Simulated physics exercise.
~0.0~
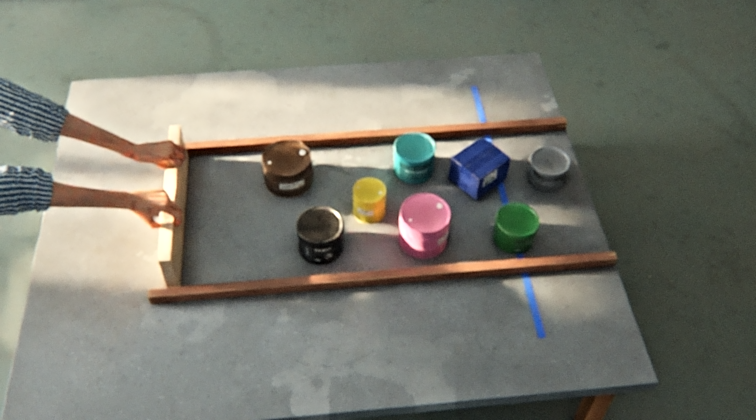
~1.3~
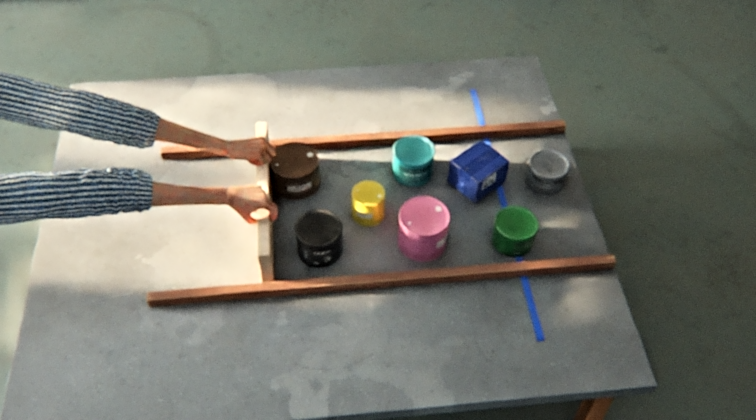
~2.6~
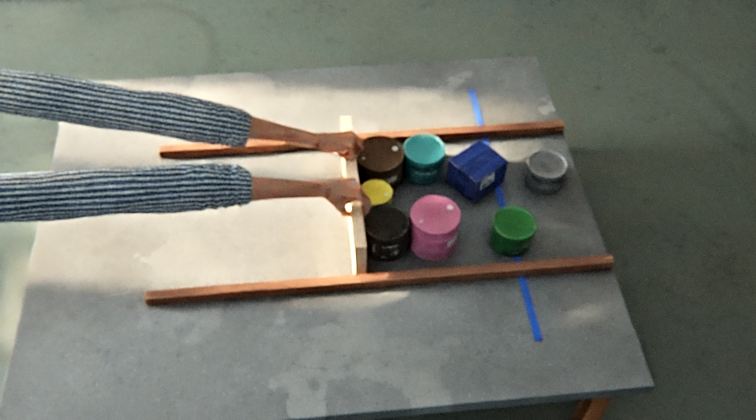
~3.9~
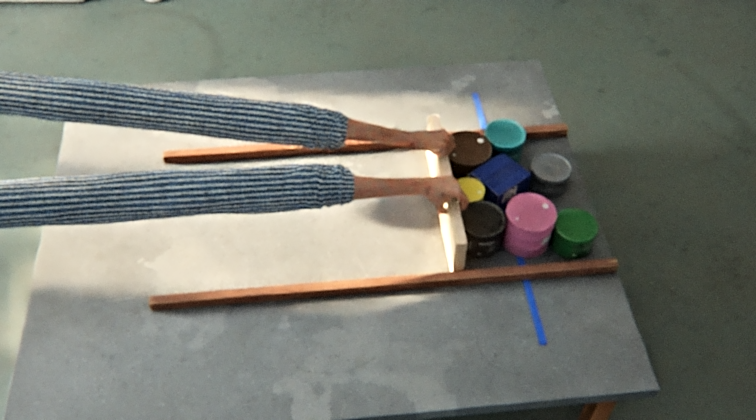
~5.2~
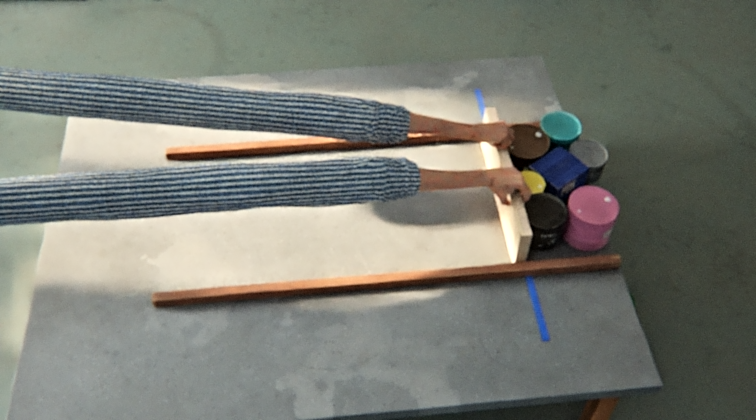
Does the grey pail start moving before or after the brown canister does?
The grey pail starts moving after the brown canister. The brown canister is already being pushed along by the plank while the grey pail still sits in its place near the right edge.
